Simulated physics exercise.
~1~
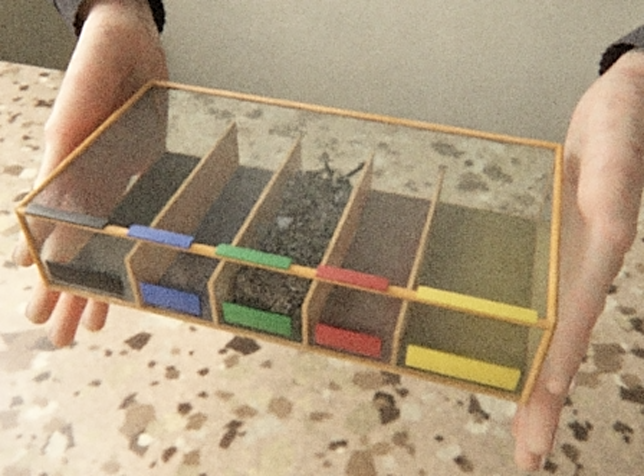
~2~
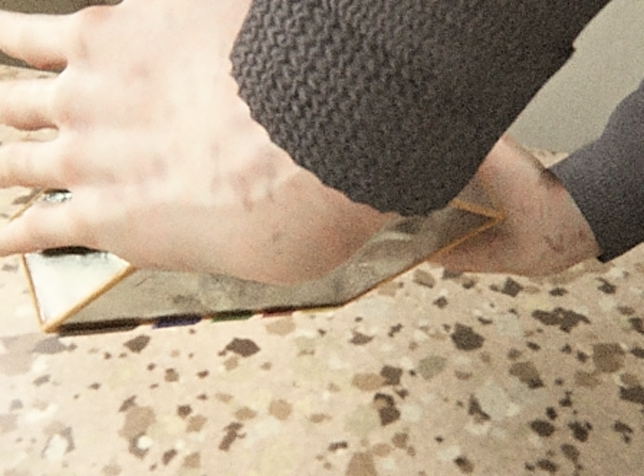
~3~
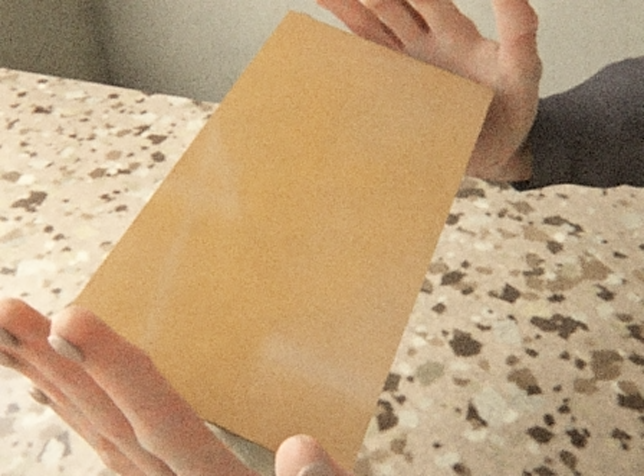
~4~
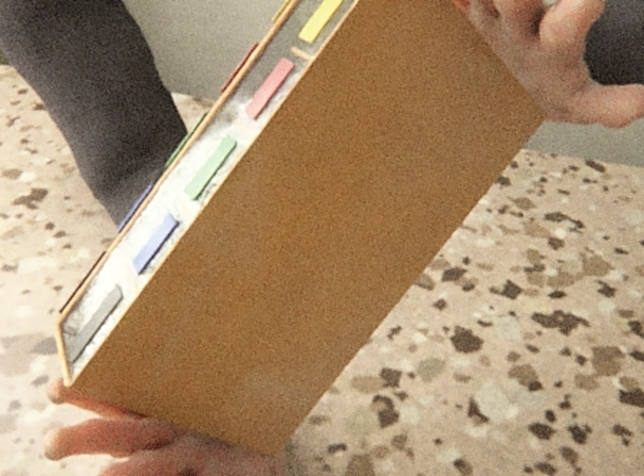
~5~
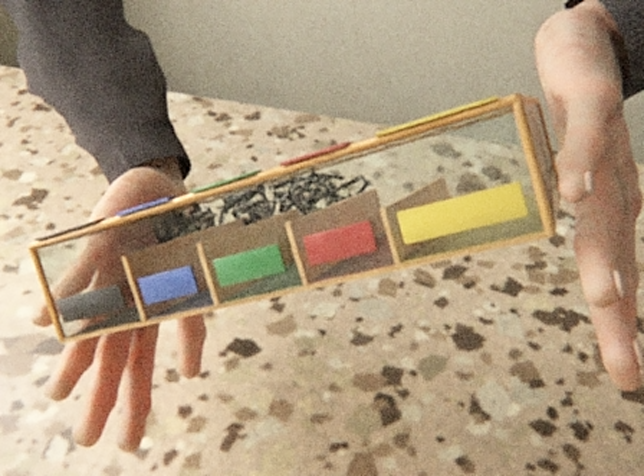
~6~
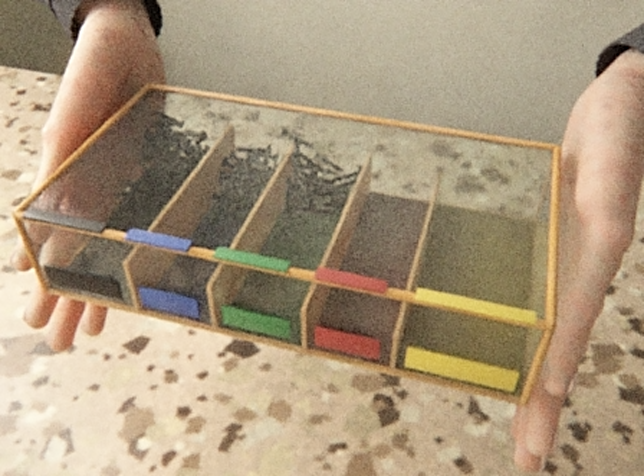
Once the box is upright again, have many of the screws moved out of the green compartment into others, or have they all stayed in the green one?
Many of them have moved out into the black and blue compartments, while some remain in the green one. The red and yellow compartments end up empty.
